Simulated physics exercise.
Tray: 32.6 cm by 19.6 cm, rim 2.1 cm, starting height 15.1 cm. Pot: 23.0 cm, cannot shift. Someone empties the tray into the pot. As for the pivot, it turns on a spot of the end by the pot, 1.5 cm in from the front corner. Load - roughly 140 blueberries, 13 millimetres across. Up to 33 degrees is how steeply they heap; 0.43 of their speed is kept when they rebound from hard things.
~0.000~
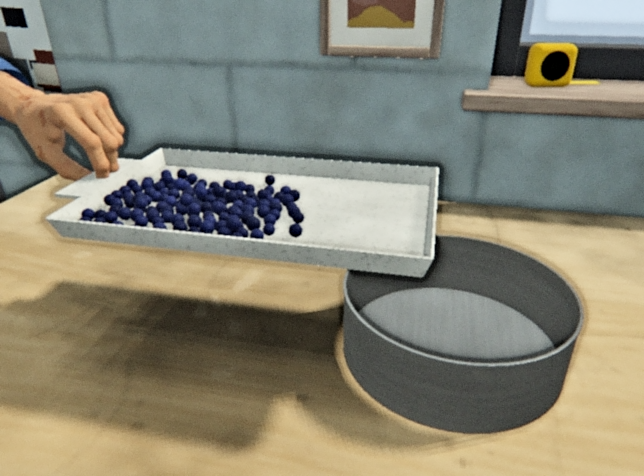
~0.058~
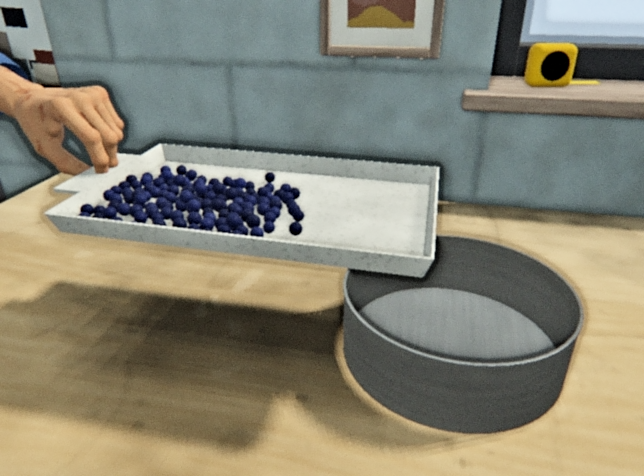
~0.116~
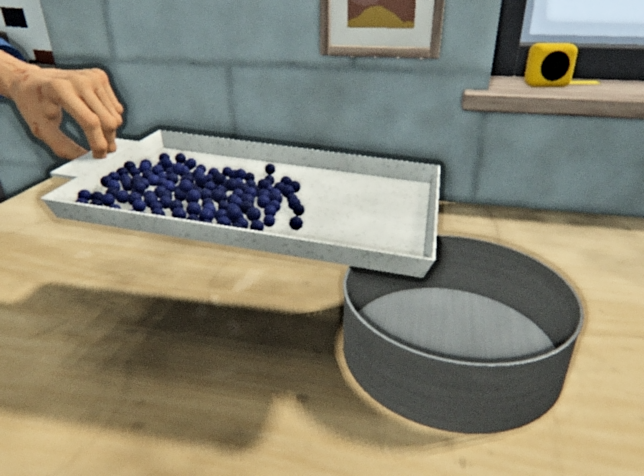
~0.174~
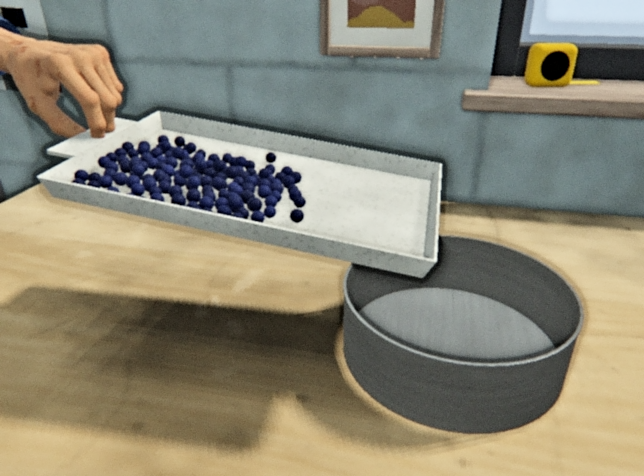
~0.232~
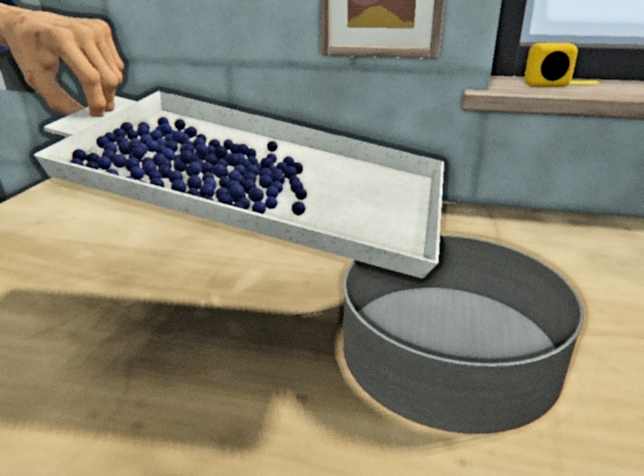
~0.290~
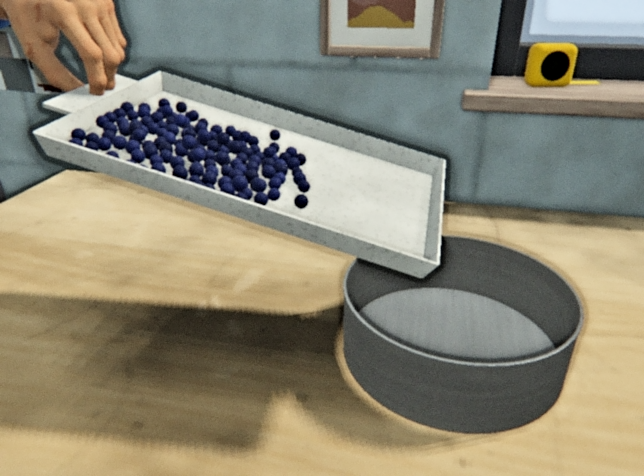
At the start, a hand holds the left end of a nearly level white tray of dark blue berries, its right end above a round grey pot on a wooden surface. The hand then raises the left end steadily, slanting the tray down toward the right, while the berries stay clustered toward the left.
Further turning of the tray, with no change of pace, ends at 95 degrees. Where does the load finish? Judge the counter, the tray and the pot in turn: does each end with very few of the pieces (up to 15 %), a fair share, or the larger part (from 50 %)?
Counter: A fair share. Left on the tray: Very few. Pot: The larger part.
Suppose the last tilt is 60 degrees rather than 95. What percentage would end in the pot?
In that case some 20 per cent.
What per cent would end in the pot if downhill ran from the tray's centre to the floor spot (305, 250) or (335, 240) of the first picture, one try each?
First try: About 5 percent; second try: About 30 percent.
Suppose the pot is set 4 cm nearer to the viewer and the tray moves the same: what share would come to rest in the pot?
Then roughly 100 percent would land in it.
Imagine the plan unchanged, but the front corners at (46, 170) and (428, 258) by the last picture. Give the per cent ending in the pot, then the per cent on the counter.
That works out as pot 20 and counter 75.
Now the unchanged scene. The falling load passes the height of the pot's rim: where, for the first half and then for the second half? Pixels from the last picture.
First near (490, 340), then at (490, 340).
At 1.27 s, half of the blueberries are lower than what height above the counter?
The halfway mark sits at about 20 cm.
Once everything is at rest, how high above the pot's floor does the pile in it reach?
3.0 cm.
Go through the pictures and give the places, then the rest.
The first frame shows tray tilt 0 degrees, front corners at (57, 216) and (424, 254); middle of the pieces at (199, 207); pot at (458, 287).
The second frame shows tray tilt 1 degrees, front corners at (56, 211) and (425, 254); middle of the pieces at (199, 203).
The third frame shows tray tilt 4 degrees, front corners at (53, 196) and (426, 254), lowest corner right front; middle of the pieces at (198, 193).
The fourth frame shows tray tilt 7 degrees, front corners at (49, 175) and (428, 255), lowest corner right front; middle of the pieces at (198, 179).
The fifth frame shows tray tilt 11 degrees, front corners at (47, 154) and (429, 256), lowest corner right front; middle of the pieces at (198, 165).
The sixth frame shows tray tilt 15 degrees, front corners at (46, 132) and (431, 257), lowest corner right front; middle of the pieces at (200, 151); pot at (458, 287). Its pace works out near 65 degrees a second.
After 0.88 s, tilt 53 degrees; the tray holds 95 %, the pot 0 %.
After 1.27 s, tilt 78 degrees; the tray holds 80 %, the pot 15 %.
After 1.74 s, tilt 95 degrees; the tray holds 5 %, the pot 70 %.
By 2.5 s all is still; counter 25 %, tray 0 %, pot 75 %.
